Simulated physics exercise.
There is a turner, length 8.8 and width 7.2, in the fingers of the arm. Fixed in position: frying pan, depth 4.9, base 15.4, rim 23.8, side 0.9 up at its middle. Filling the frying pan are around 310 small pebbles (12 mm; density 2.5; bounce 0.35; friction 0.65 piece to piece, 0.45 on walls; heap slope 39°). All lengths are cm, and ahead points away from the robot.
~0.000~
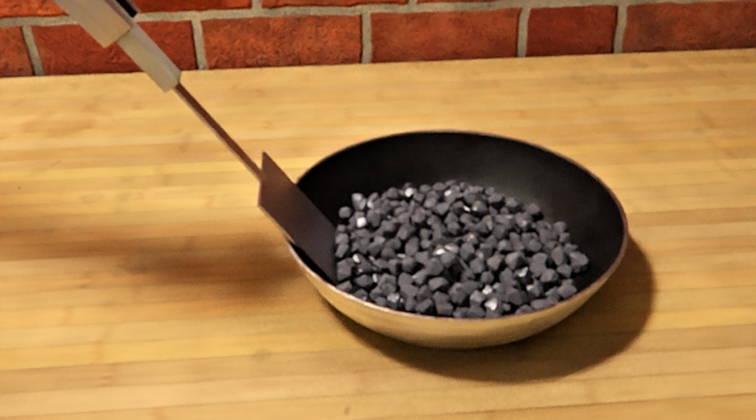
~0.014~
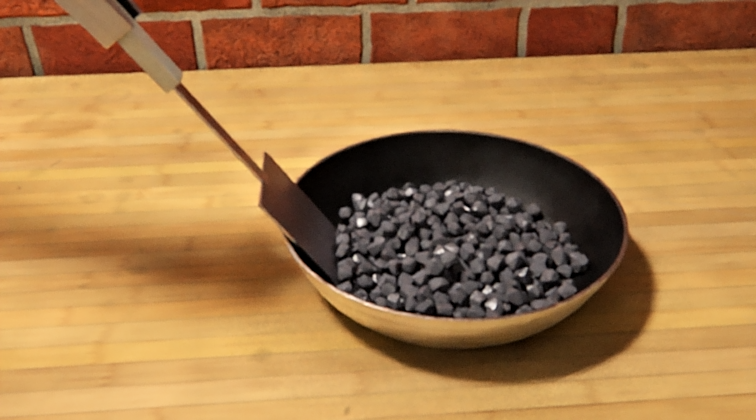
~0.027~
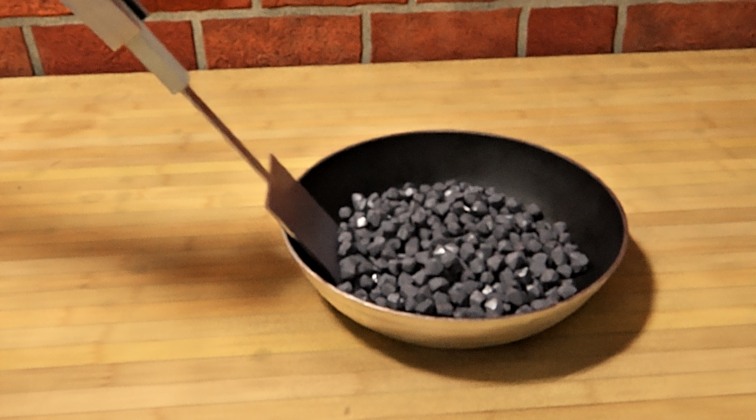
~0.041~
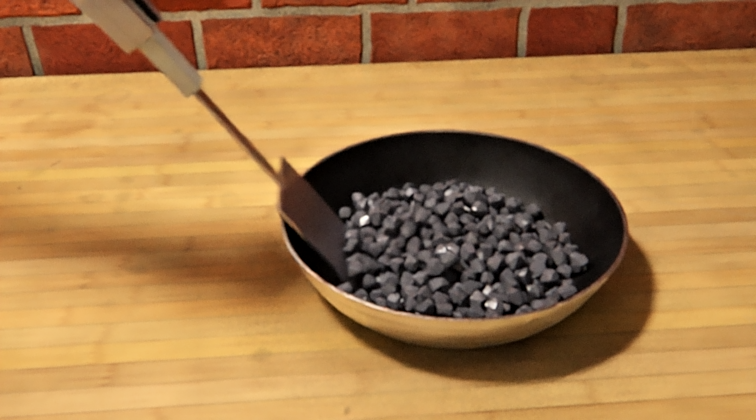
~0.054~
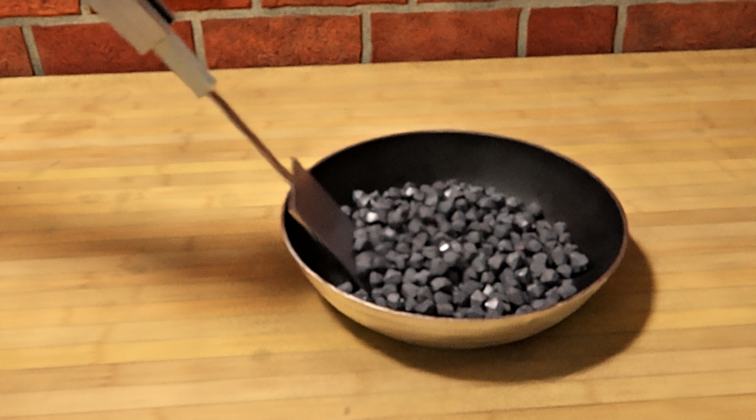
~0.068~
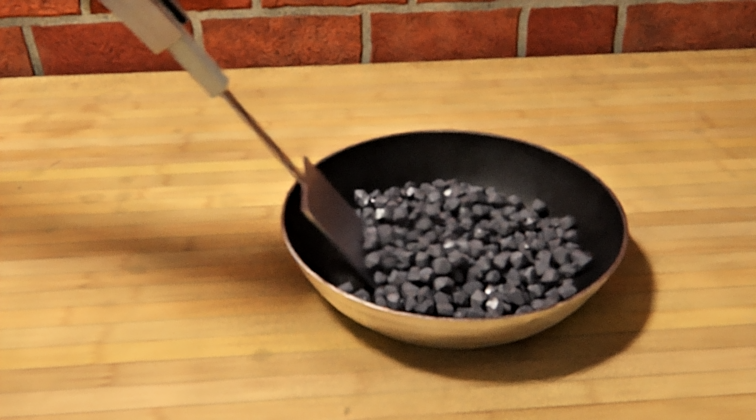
At first, a dark turner held by a robotic arm slants into the left side of a black frying pan heaped with small dark pebbles on a wooden surface, barely moving. Then it slides a short way right, nudging the nearest pebbles while the pan stays still.
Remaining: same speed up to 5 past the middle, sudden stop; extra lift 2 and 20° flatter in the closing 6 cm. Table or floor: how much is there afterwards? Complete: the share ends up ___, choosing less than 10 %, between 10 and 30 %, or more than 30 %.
The share ends up less than 10 %.
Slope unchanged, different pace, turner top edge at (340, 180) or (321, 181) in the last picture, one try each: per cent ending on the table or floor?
5 % and 5 %.
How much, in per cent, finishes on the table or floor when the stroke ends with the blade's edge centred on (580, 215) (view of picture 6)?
I'd estimate about 25 per cent.
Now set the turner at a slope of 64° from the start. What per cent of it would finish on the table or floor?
Somewhere around 5 per cent would end on the table or floor.
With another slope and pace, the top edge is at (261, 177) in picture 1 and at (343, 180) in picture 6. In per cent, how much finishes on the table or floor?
I'd put it at roughly 5 per cent.
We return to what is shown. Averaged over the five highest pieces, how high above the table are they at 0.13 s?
About 4 centimetres.
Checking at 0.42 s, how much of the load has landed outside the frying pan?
It works out to about 0 in a hundred.
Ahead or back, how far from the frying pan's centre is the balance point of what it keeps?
Ahead, by about 4.0 cm.
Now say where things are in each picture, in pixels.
The first picture shows turner top edge at (261, 177), sloping 56°; upper third of the load around (437, 243), from x 340 to 580, top at y 185; 314 in the frying pan.
The second picture shows turner top edge at (262, 177), sloping 56°; upper third of the load around (436, 243), from x 345 to 580, top at y 185.
The third picture shows turner top edge at (269, 179), sloping 56°; upper third of the load around (436, 244), from x 345 to 580, top at y 185.
The fourth picture shows turner top edge at (280, 181), sloping 56°; upper third of the load around (434, 243), from x 345 to 580, top at y 185.
The fifth picture shows turner top edge at (292, 182), sloping 56°; upper third of the load around (432, 240), from x 345 to 580, top at y 185.
The sixth picture shows turner top edge at (304, 181), sloping 56°; upper third of the load around (442, 236), from x 345 to 580, top at y 185; 314 in the frying pan.
After 0.13 s, sloping 56°, highest piece 5 above the table; 314 in the frying pan.
After 0.19 s, sloping 46°, highest piece 7 above the table; 313 in the frying pan, 1 on the blade or in flight.
After 0.42 s, sloping 36°, highest piece 6 above the table; 308 in the frying pan, 6 on the table or floor.
After 1.47 s, sloping 36°, highest piece 6 above the table; 308 in the frying pan, 6 on the table or floor.
At rest, 308 in the frying pan, 6 on the table or floor. That is 2 % on the table or floor.
